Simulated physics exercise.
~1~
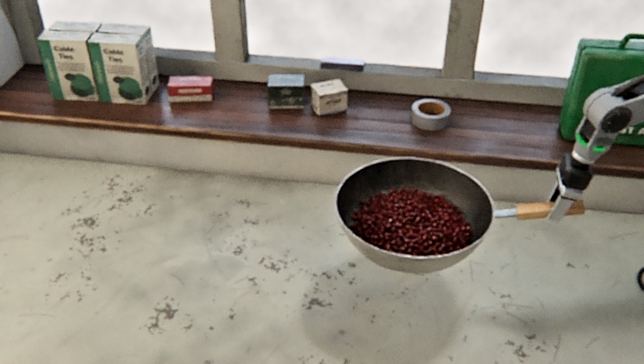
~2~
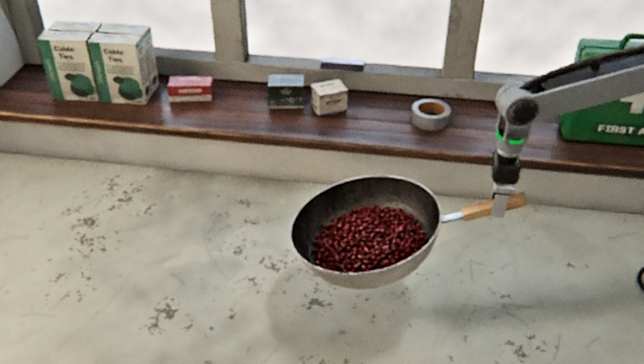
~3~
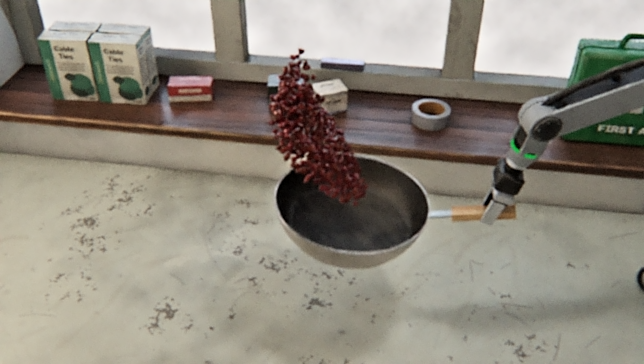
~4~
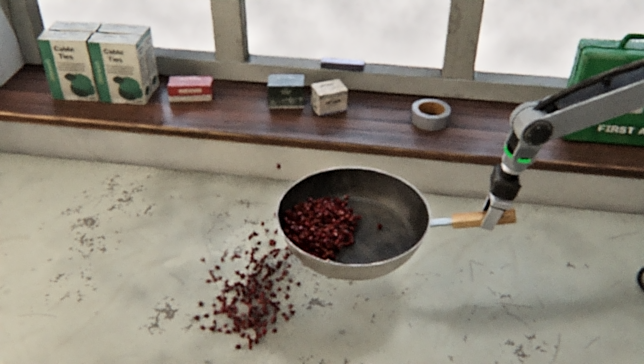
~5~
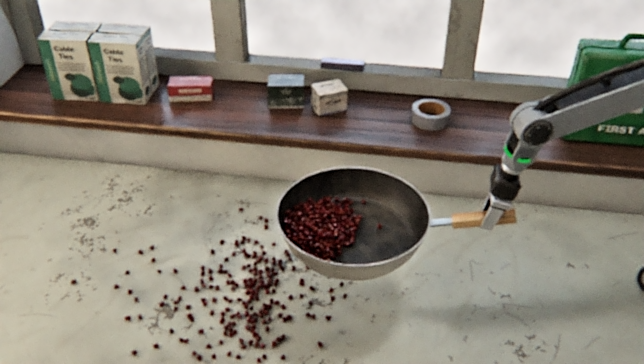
By a window, a robot arm tosses red beans from a pan, spilling some.
